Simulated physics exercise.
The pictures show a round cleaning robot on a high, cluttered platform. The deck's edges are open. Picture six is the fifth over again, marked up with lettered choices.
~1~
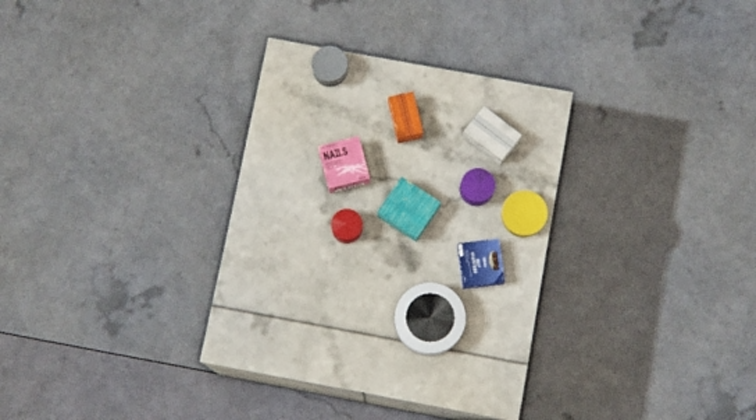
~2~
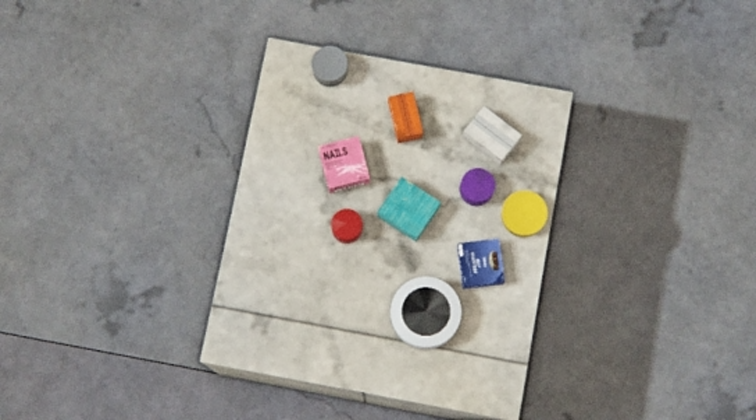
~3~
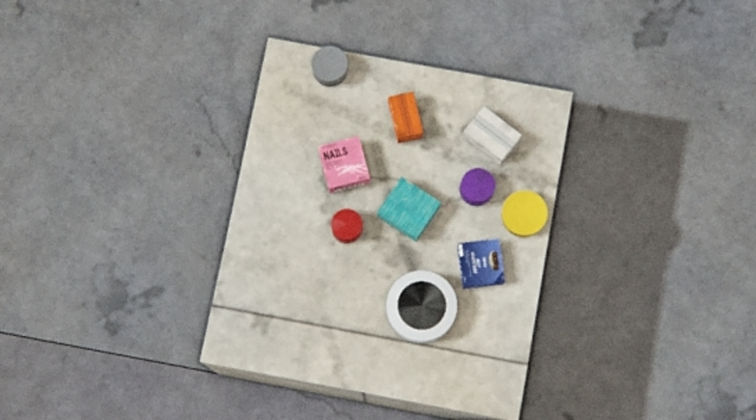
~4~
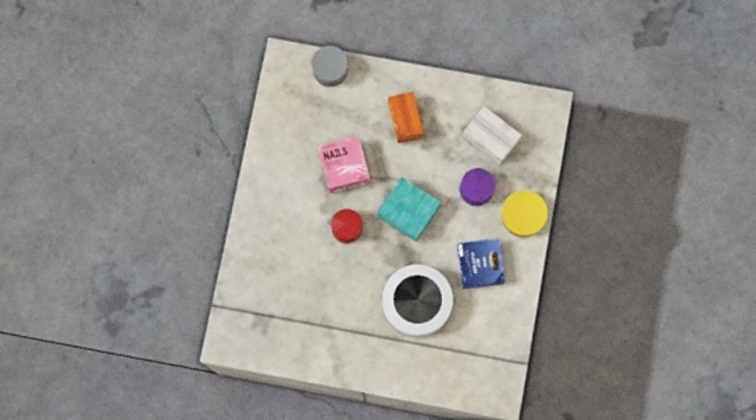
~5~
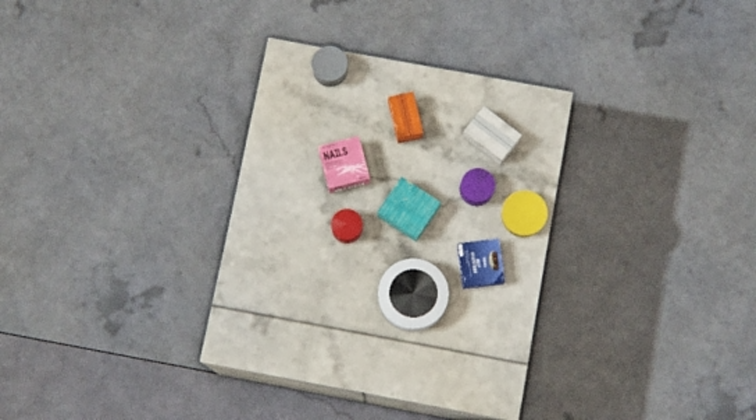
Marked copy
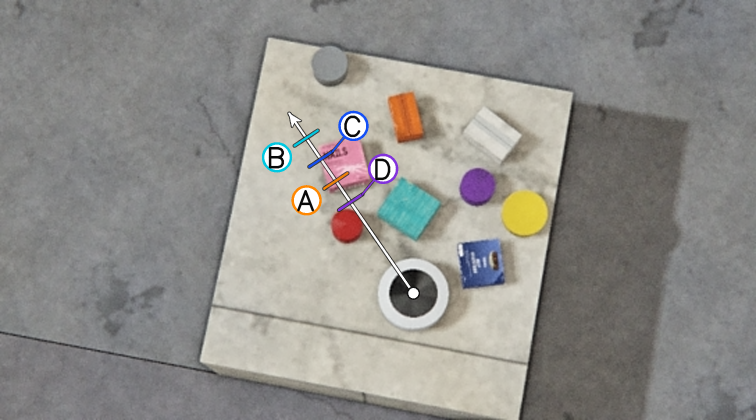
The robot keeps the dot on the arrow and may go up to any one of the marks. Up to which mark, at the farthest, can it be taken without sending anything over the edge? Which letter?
Up to mark B.
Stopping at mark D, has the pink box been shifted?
By then, yes.
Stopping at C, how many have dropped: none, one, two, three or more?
In all, none.
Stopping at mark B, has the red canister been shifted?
Yes.
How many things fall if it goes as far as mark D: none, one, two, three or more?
The count is none.
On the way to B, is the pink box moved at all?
Yes.
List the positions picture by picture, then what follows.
In the first picture, orange box (405, 117); turquoise crate (409, 210); yellow pail (524, 214).
In the second picture, robot (426, 313); white box (492, 136).
In the third picture, robot (421, 307); grey pail (330, 67).
In the fourth picture, robot (417, 301); blue box (481, 264).
In the fifth picture, robot (413, 295); orange box (405, 117); turquoise crate (409, 210); yellow pail (524, 214).
On the copy, A at (336, 181); B at (306, 138); C at (321, 159); D at (351, 202); the arrow from (413, 293) to (289, 113); the white dot at (413, 293).
On B. First, robot (374, 239); red canister (331, 213); turquoise crate (412, 198).
Then, robot (336, 184); red canister (286, 186); pink box (328, 129).
Finally, robot (307, 141); grey pail (332, 51); red canister (275, 183); nothing has fallen.
By contrast, A is safe but short; C is safe but short; D is safe but short.
